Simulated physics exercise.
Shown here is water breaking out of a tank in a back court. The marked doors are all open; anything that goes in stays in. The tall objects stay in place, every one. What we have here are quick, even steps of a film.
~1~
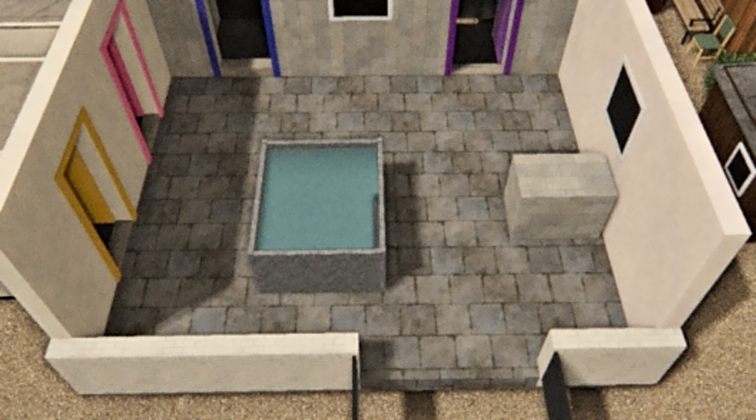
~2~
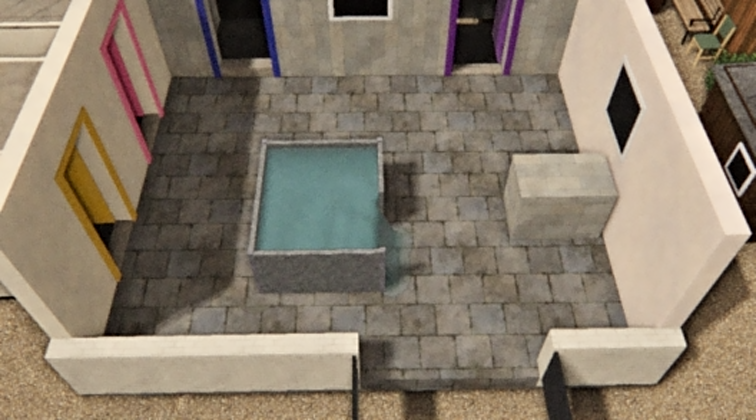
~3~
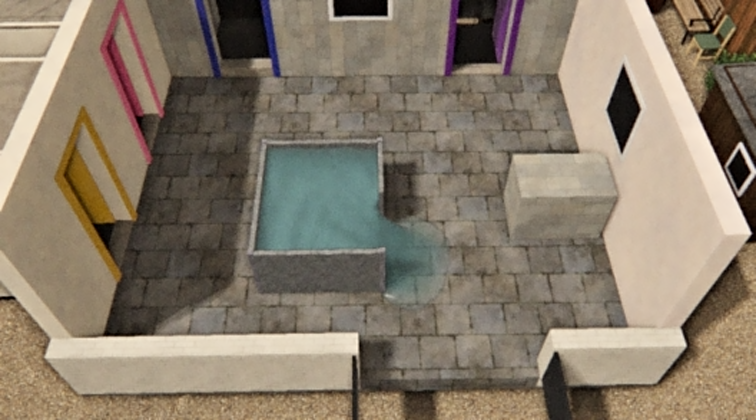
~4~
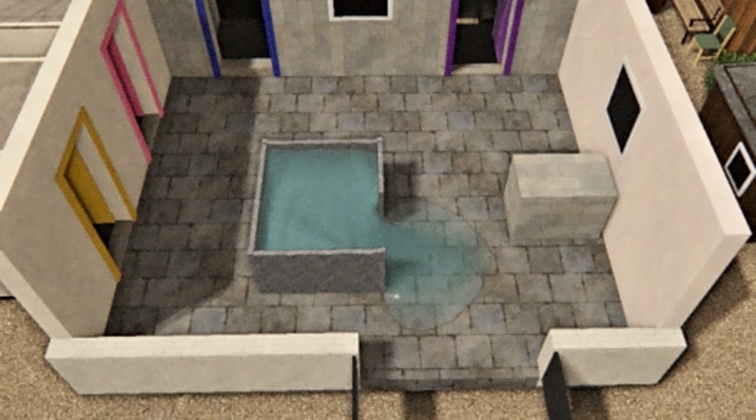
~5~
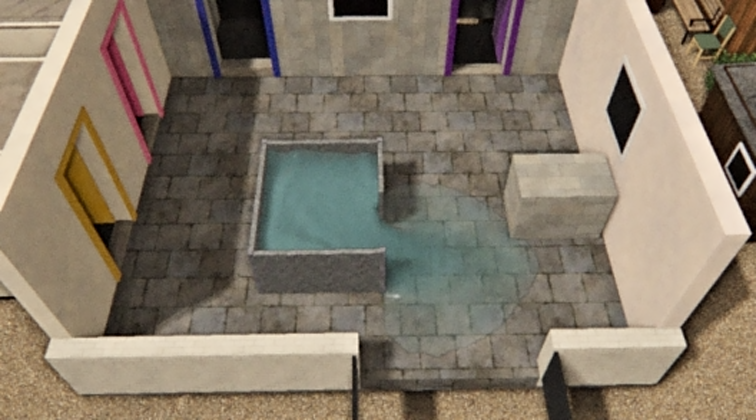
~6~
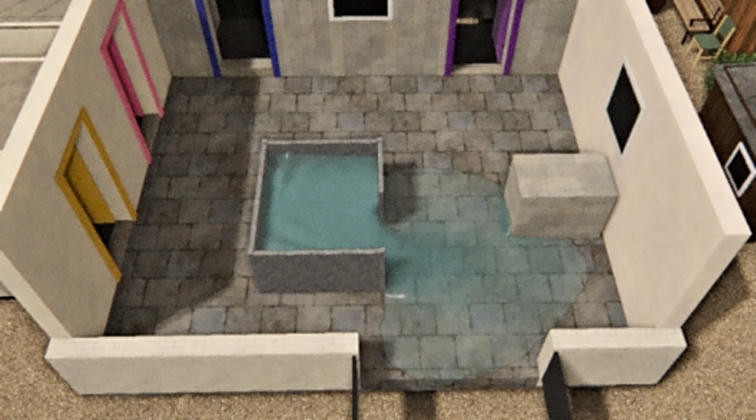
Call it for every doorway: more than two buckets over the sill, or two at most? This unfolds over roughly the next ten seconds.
My call: The yellow door two at most; the blue door two at most; the pink door two at most; the purple door more than two.
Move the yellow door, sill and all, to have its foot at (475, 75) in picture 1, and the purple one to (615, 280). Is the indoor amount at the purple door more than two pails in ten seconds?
That purple one gets past the limit.
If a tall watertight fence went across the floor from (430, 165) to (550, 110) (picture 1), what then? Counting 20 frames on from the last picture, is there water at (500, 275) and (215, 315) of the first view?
Soaked, not wet.
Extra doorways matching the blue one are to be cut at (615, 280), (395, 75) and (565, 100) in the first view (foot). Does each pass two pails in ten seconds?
The first new doorway tops it, the second comes up short, the third comes up short.
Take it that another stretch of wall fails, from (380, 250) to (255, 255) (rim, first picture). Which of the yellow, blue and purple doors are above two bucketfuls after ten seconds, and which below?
Yellow door exceeds the limit, blue door stays within the limit, purple door stays within the limit.
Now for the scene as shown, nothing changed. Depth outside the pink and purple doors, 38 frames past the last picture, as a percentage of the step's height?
Depth ratios, approx.: 0 and 170 percent.
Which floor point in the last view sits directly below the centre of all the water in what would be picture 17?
The balance point is around (434, 248).
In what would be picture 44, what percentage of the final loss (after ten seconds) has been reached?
It comes to around 65 per cent.
A moment on, water covers 25 % of the floor; the yellow door not reached, the blue door not reached, the pink door not reached, the purple door not reached.
Next, water covers 35 % of the floor; the yellow door not reached, the blue door not reached, the pink door not reached, the purple door not reached.
Then, water covers 40 % of the floor; the yellow door not reached, the blue door not reached, the pink door not reached, the purple door under two buckets in.
Later, water covers 55 % of the floor; the yellow door not reached, the blue door not reached, the pink door not reached, the purple door over two buckets in.
In the end, water covers 75 % of the floor; the yellow door not reached, the blue door wet at the sill, nothing in, the pink door wet at the sill, nothing in, the purple door over two buckets in.
